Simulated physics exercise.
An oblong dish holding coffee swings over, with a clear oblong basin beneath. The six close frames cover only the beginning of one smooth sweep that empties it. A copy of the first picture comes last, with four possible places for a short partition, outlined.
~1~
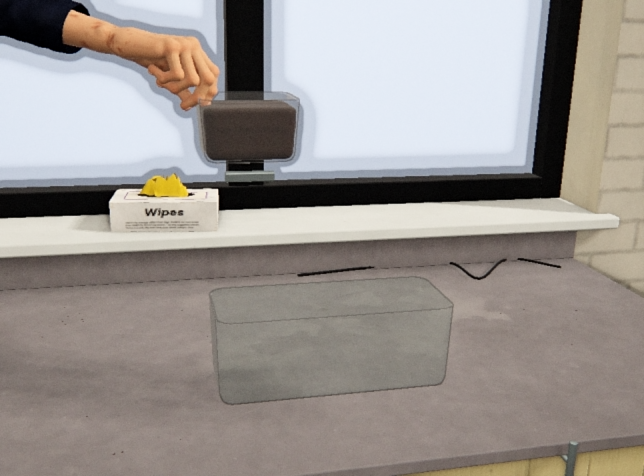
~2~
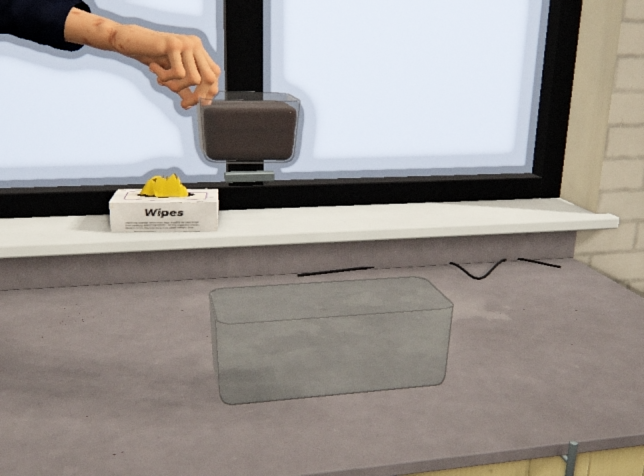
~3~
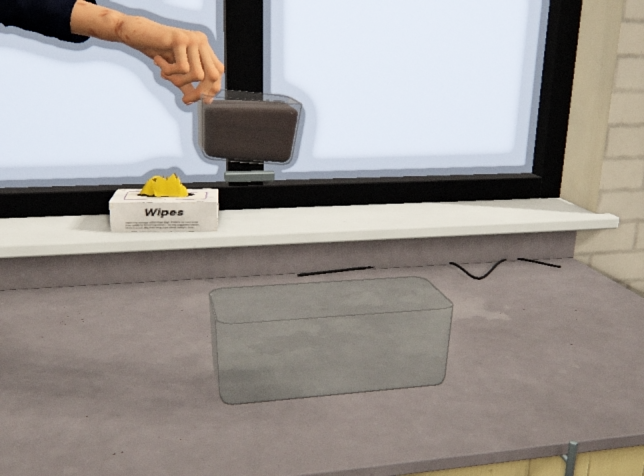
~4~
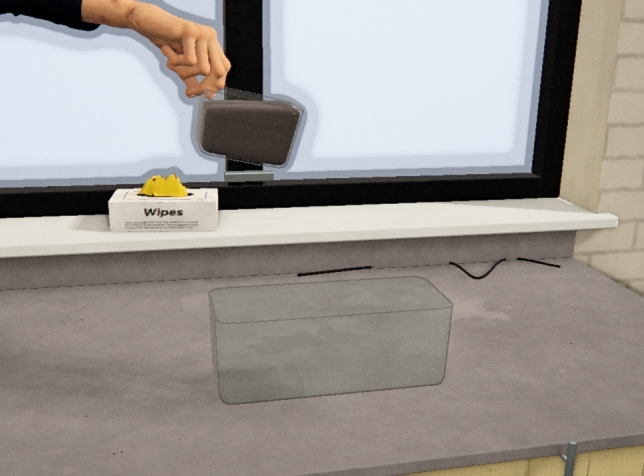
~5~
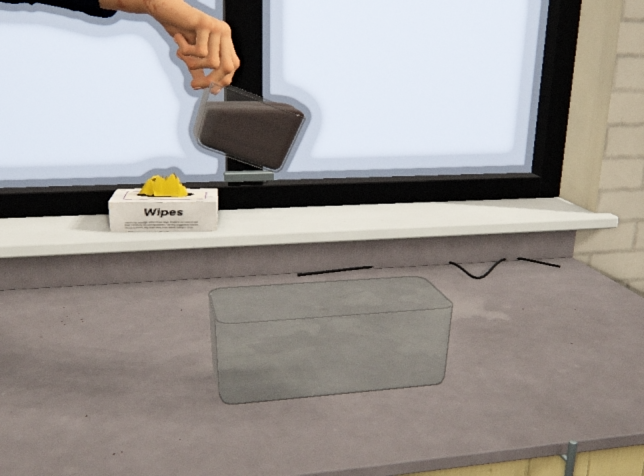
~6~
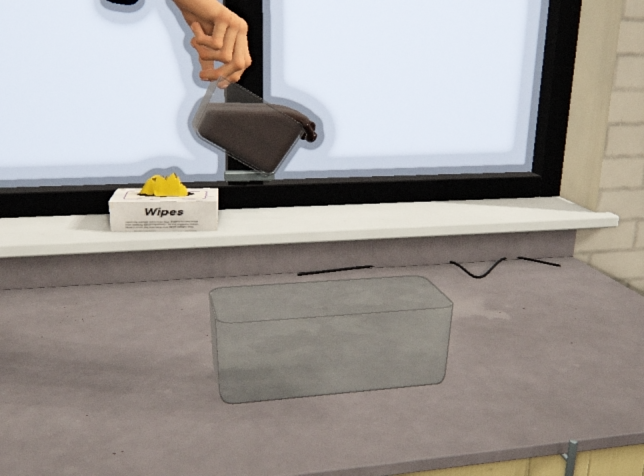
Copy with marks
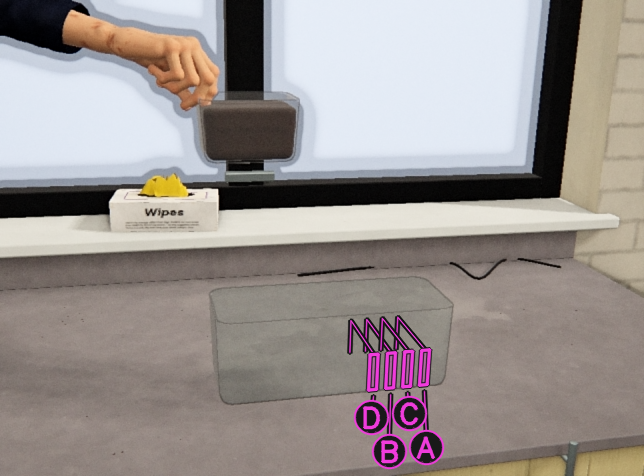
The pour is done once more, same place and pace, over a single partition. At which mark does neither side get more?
Take D.
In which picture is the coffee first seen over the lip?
In picture 5.
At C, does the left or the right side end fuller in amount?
More ends on the left.
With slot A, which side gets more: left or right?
The left side.
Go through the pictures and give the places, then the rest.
Upright, lip at (292, 95); basin from (219, 402) to (444, 381); nothing has left yet.
Upright, lip at (293, 96); nothing has left yet.
Tipped about 5°, lip at (295, 100); nothing has left yet.
Tipped about 12°, lip at (296, 105); nothing has left yet.
Tipped about 21°, lip at (299, 113); coffee is over the lip, down to (299, 113).
Tipped about 31°, lip at (300, 122); coffee is over the lip, down to (303, 137).
On the marked copy, A at (424, 391); B at (390, 394); C at (407, 392); D at (373, 396).
With A, about 92 % ends left of the wall and 5 % right of it; 3 % is lost outside.
With B, about 84 % ends left of the wall and 11 % right of it; 5 % is lost outside.
With C, about 93 % ends left of the wall and 3 % right of it; 3 % is lost outside.
With D, about 44 % ends left of the wall and 52 % right of it; 3 % is lost outside.
